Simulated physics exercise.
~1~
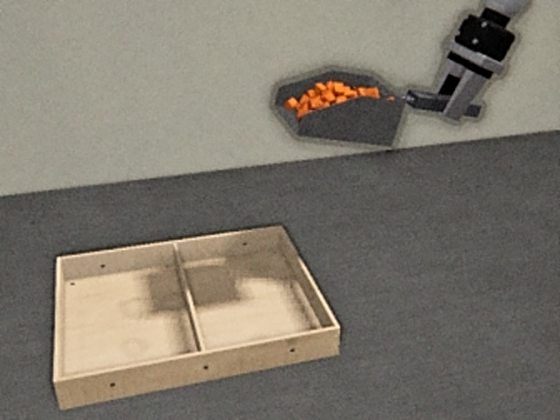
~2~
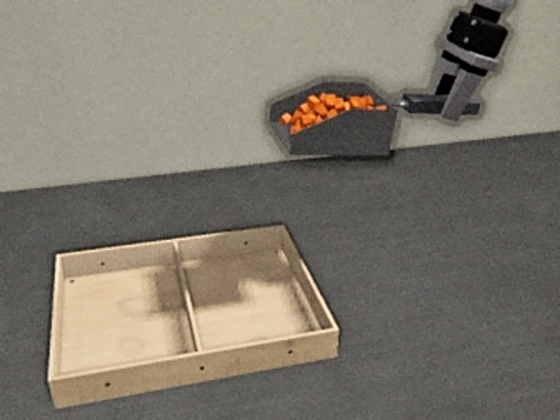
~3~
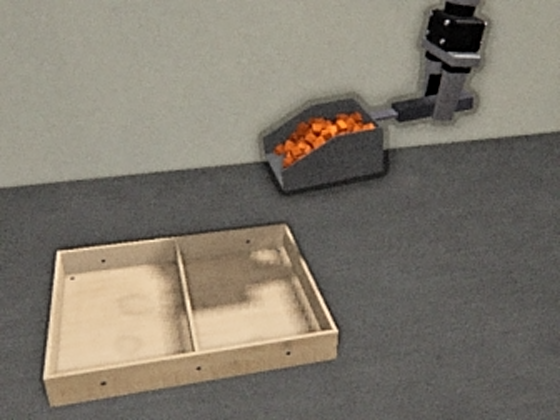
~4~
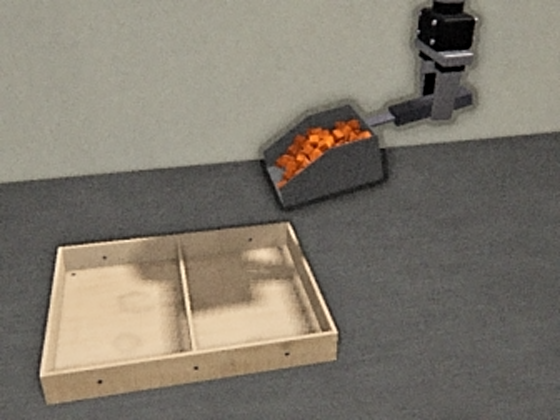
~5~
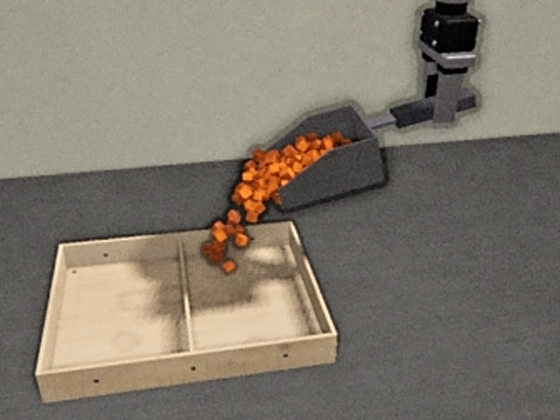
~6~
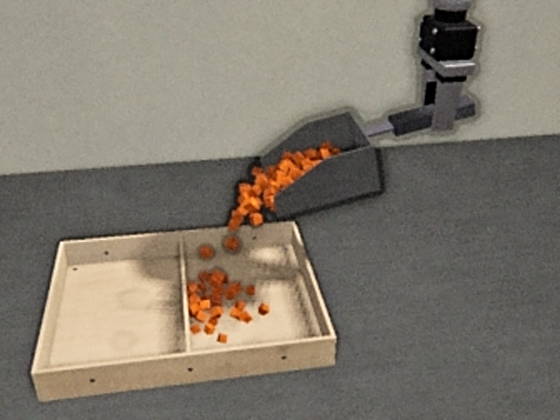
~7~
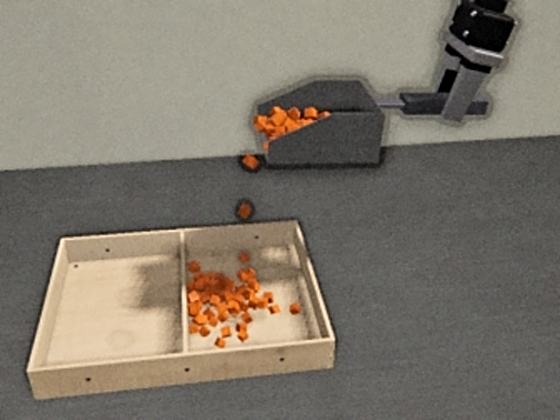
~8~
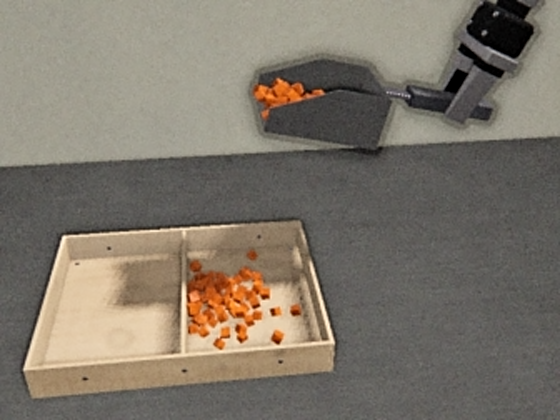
A robot arm lowers and tips a scoop, spilling many orange cubes into the tray's right part.
